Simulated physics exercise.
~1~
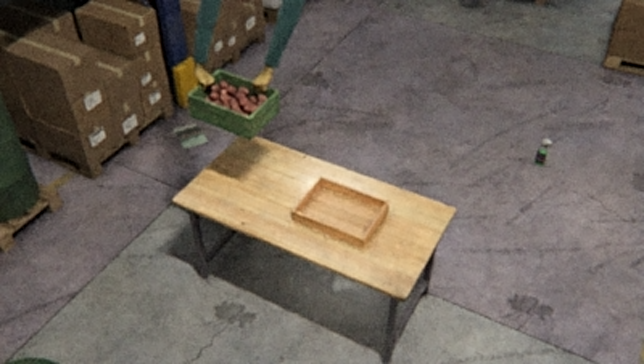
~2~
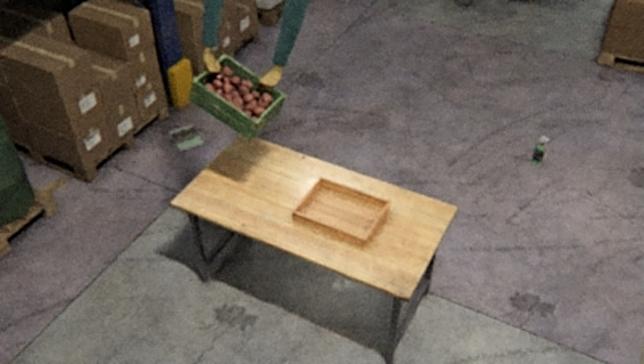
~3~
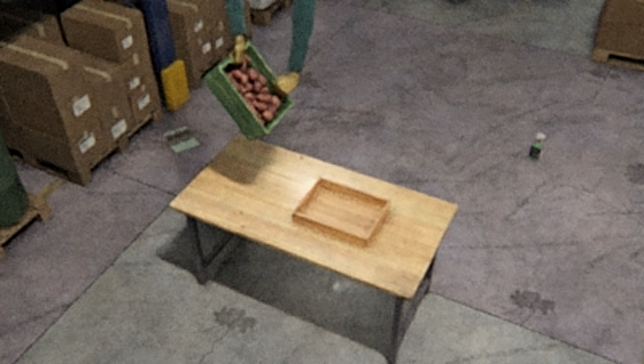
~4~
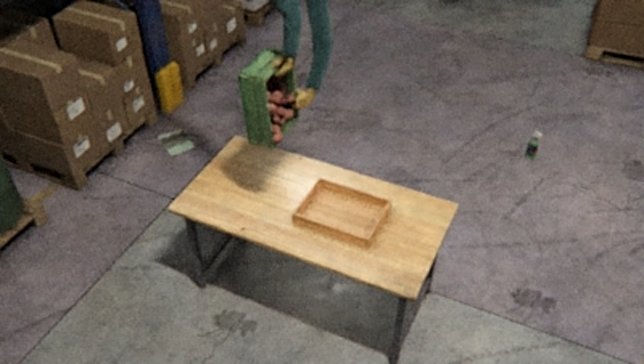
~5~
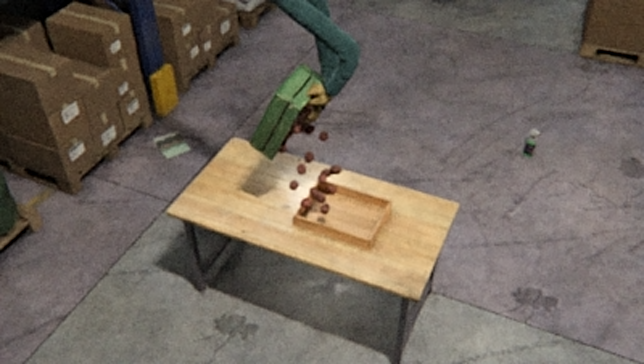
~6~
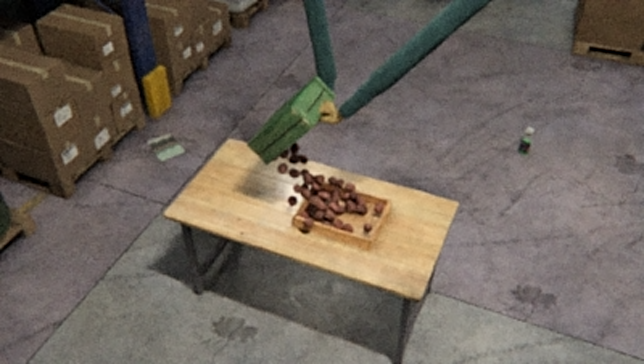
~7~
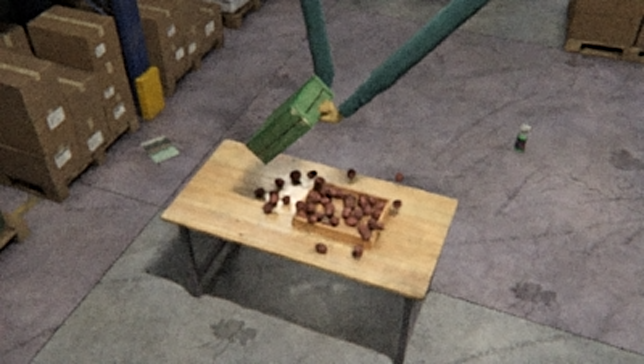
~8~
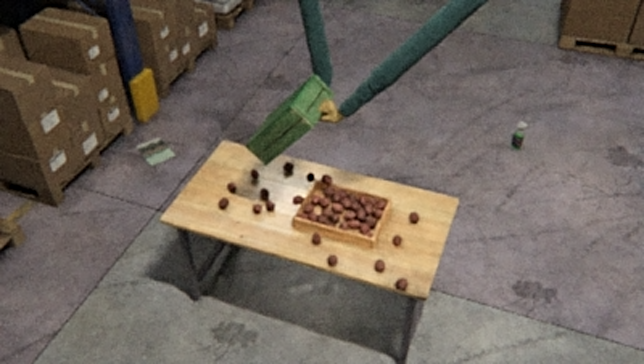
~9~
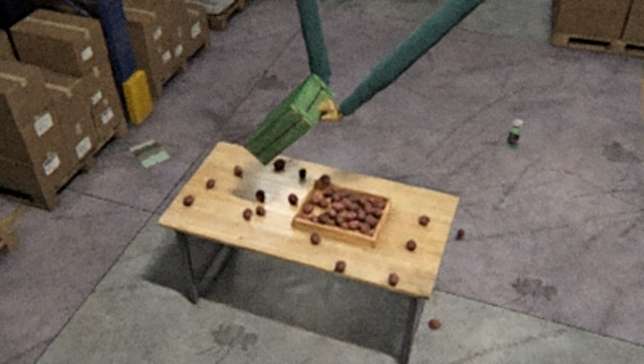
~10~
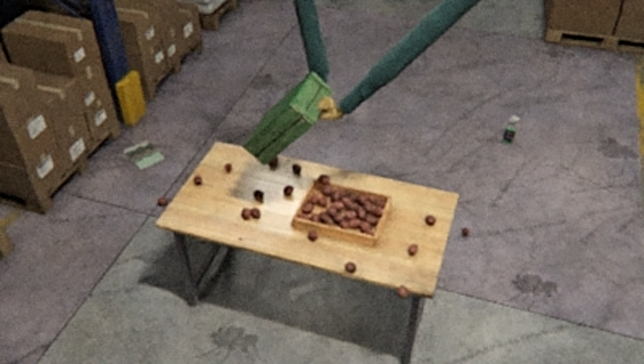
A green tote of red potatoes, held by two teal arms with tan hands, hangs over the far left end of a wooden table in a warehouse, seen from above as the view drifts slightly sideways. A shallow wooden tray sits on the table, with stacked brown boxes at left and a small bottle on the grey floor at right. The arms tip the tote rightward until the potatoes tumble out towards the tray. Many pile up inside it, while others bounce and roll across the tabletop. A few drop off the edges, and the tote stays tilted above a filled tray, with a smaller share scattered outside.
